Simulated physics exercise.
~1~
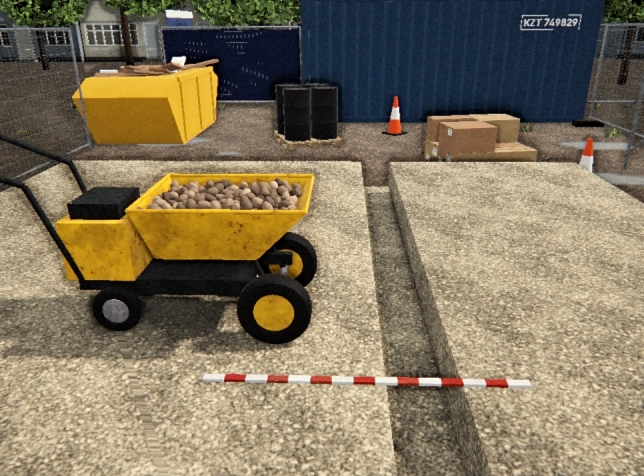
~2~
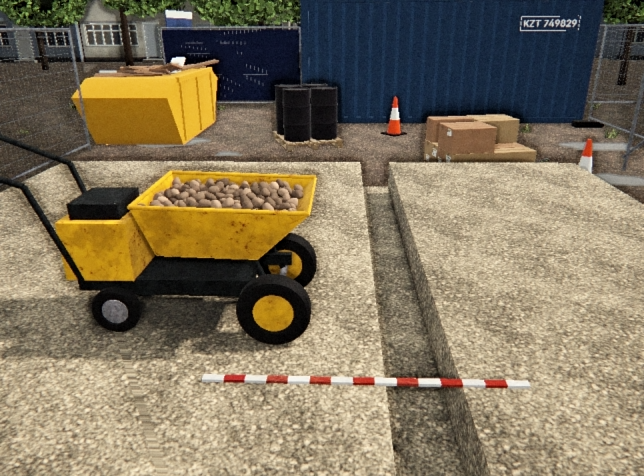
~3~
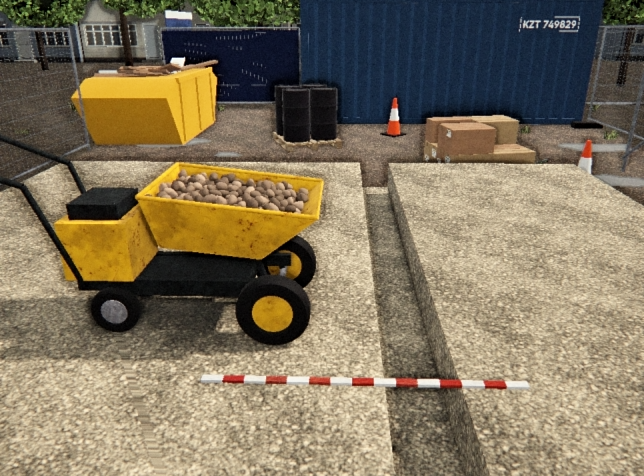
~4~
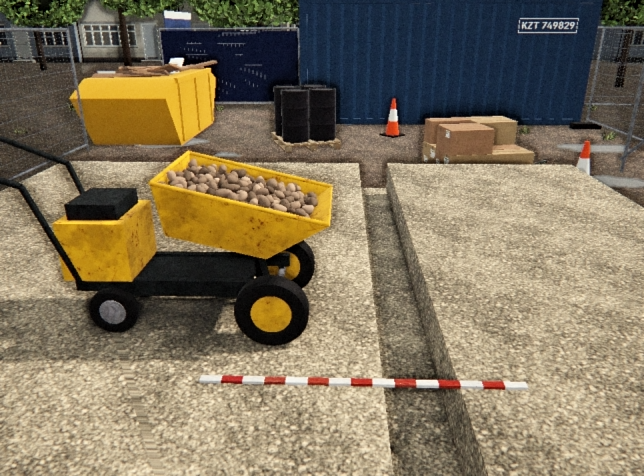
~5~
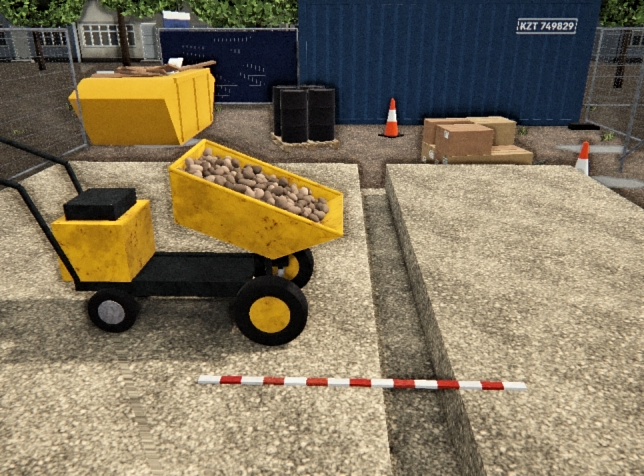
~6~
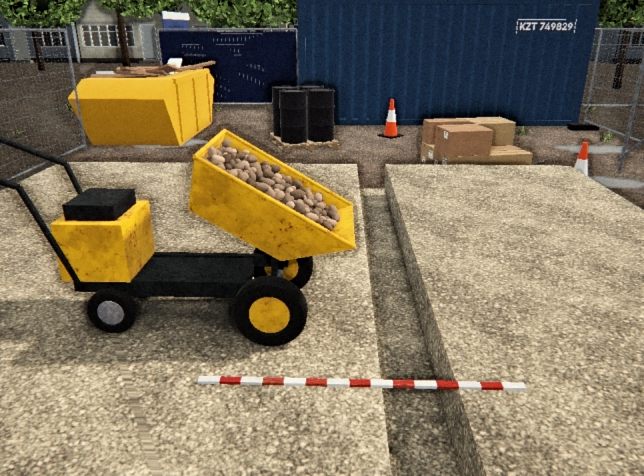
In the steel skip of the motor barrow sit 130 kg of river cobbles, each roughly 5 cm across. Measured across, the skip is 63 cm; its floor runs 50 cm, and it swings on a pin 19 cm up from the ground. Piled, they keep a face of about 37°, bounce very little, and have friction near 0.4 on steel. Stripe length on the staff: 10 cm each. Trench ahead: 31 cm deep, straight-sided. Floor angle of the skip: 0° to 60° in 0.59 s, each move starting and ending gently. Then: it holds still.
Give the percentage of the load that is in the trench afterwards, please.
Near 66 per cent of the load.
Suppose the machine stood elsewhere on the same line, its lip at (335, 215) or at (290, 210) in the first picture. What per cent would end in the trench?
First place roughly 45%, second roughly 80%.
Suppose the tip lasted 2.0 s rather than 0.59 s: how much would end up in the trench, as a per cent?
In that case, around 95%.
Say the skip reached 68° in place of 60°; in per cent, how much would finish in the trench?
With that change, near 60 per cent.
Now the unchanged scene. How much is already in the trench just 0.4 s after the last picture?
By then, around 20 percent.
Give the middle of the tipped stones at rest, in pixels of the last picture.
At about pixel (419, 347) in the last view.
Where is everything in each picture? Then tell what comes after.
In the first frame, lip at (306, 213), floor tilted 0°, highest stones at (226, 188).
In the second frame, the skip is at 2°, its lip at (309, 214); the top of the load is at (215, 187).
In the third frame, the skip is at 6°, its lip at (318, 218); the top of the load is at (206, 181).
In the fourth frame, the skip is at 13°, its lip at (329, 225); the top of the load is at (204, 172).
In the fifth frame, the skip is at 22°, its lip at (342, 235); the top of the load is at (214, 161).
In the sixth frame, the skip is at 31°, its lip at (355, 248); the top of the load is at (230, 153).
Then, 0.1 s after the last picture the floor is at 50°, 100 % in the skip; the foremost stones are at (358, 248).
Then, 0.4 s after the last picture the floor is at 60°, 81 % in the skip, 18 % in the trench; the foremost stones are at (429, 304).
Then, 0.7 s after the last picture the floor is at 60°, 30 % in the skip, 37 % in the trench, 33 % past the trench; the foremost stones are at (553, 316).
Then, 2.7 s after the last picture the floor is at 60°, 0 % in the skip, 66 % in the trench, 34 % past the trench; the foremost stones are past the picture's edge.
